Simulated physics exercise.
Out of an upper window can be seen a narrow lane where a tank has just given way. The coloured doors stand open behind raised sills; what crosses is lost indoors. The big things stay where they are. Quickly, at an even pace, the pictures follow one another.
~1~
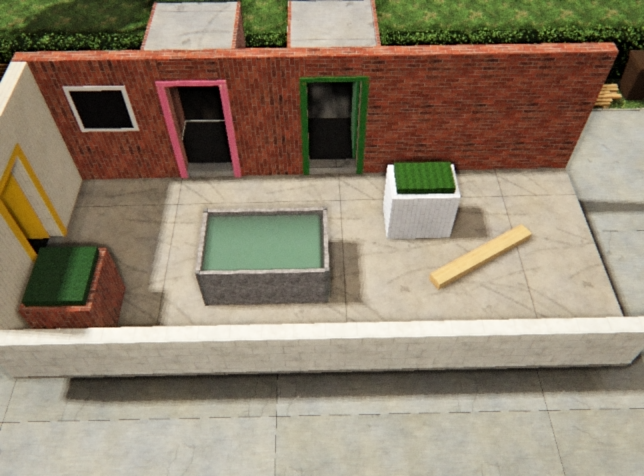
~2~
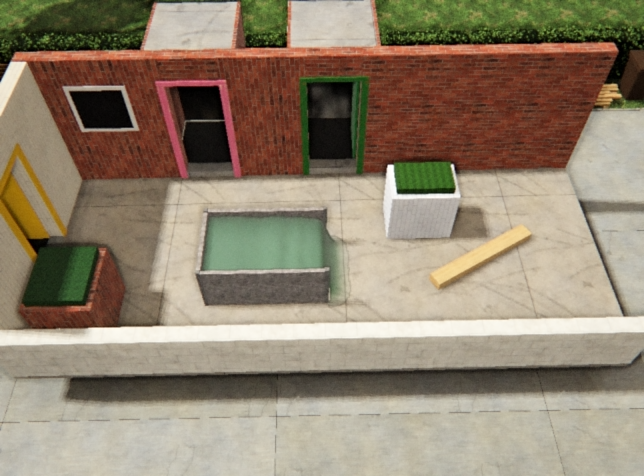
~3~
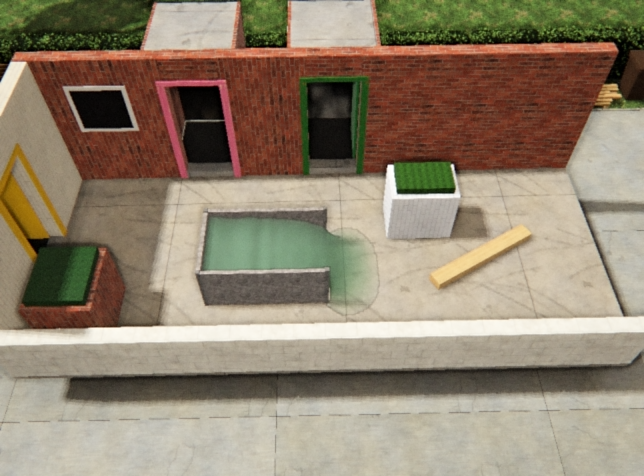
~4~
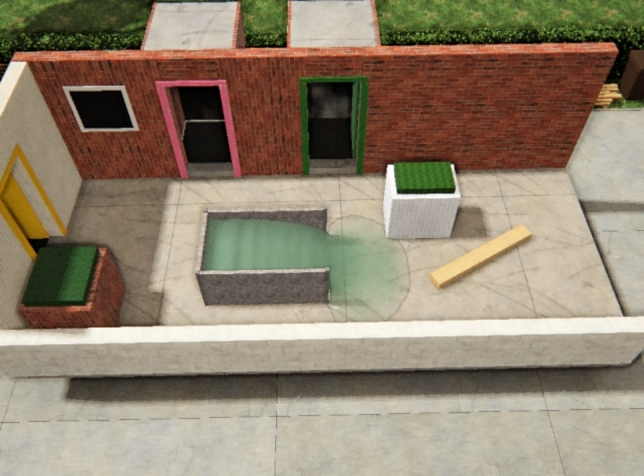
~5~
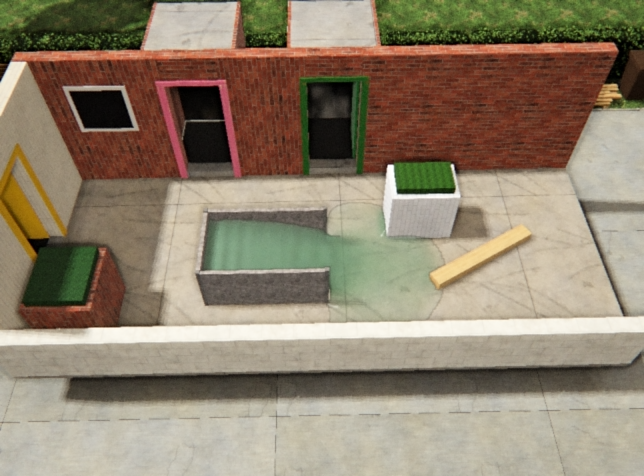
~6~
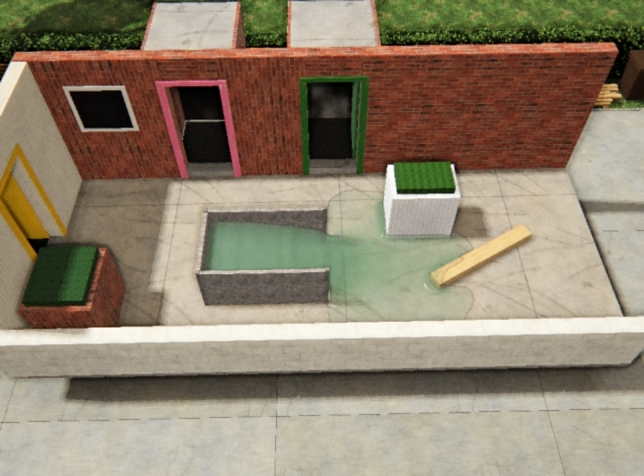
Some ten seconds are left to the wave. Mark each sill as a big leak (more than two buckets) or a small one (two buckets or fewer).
Yellow door: Small; pink door: Small; green door: Small.
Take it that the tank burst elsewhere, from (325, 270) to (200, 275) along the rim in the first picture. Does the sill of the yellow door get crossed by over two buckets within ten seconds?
Result - the yellow door clears the line.
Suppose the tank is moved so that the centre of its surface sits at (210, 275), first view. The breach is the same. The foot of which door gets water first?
First comes the door marked green.
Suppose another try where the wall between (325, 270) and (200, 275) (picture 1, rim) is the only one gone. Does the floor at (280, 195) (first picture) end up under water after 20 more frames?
At the point asked about: Unwetted.
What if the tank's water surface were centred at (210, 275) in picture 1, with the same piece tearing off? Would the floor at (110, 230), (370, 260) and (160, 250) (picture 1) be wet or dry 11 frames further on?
Result: Spared; inundated; spared.
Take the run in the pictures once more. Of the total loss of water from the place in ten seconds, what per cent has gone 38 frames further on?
Estimate: 85 %.
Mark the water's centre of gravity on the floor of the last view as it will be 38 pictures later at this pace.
Close to pixel (373, 251).
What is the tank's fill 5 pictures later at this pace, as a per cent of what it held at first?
My best guess is about 46 per cent.
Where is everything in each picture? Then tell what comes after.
The first picture shows still water in the open tank at (264, 242).
In the second picture, the front is at (329, 239), out from the gap at (324, 259).
In the third picture, water pours out at (324, 262) and has run to (353, 233).
In the fourth picture, water pours out at (324, 263) and has run to (399, 248).
In the fifth picture, water pours out at (324, 263) and has run to (440, 261).
In the sixth picture, the front is at (469, 249), out from the gap at (324, 263).
A moment on, water covers 30 % of the floor; the yellow door not reached, the pink door not reached, the green door wet at the sill, nothing in.
Next, water covers 50 % of the floor; the yellow door not reached, the pink door not reached, the green door wet at the sill, nothing in.
Then, water covers 60 % of the floor; the yellow door not reached, the pink door wet at the sill, nothing in, the green door under two buckets in.
Later, water covers 65 % of the floor; the yellow door not reached, the pink door wet at the sill, nothing in, the green door under two buckets in.
In the end, water covers 90 % of the floor; the yellow door wet at the sill, nothing in, the pink door wet at the sill, nothing in, the green door under two buckets in.
